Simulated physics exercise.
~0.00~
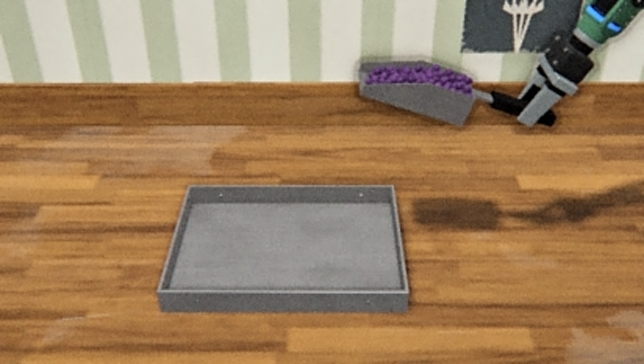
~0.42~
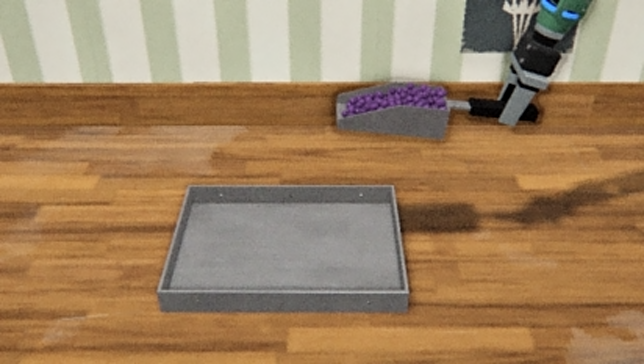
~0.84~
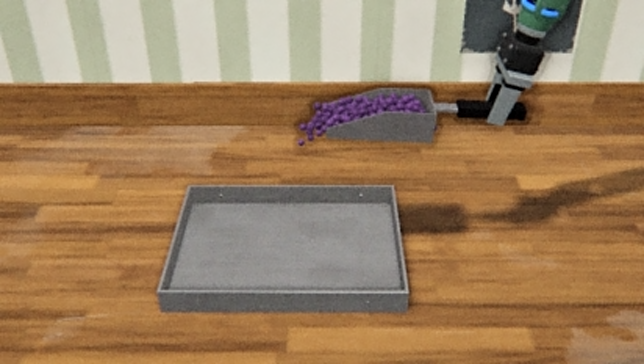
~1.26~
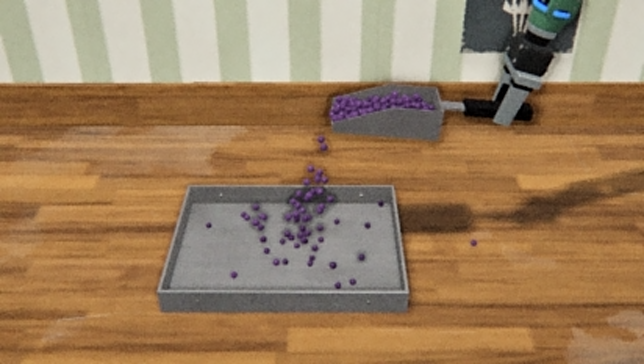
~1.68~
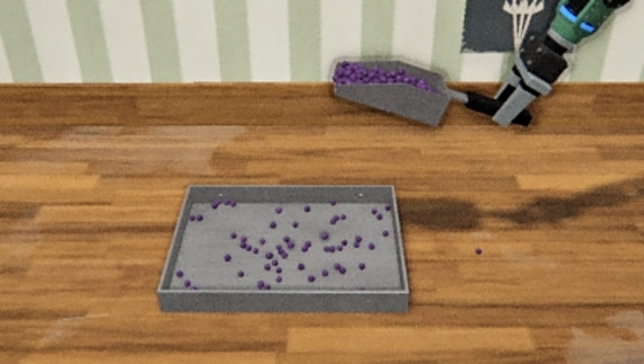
On a wooden surface against a striped wall, a robot arm moved a grey scoop of purple beads leftward and tipped it, spilling some into a grey tray below, then tilted it back up, with most beads still in the scoop and one lying outside the tray.
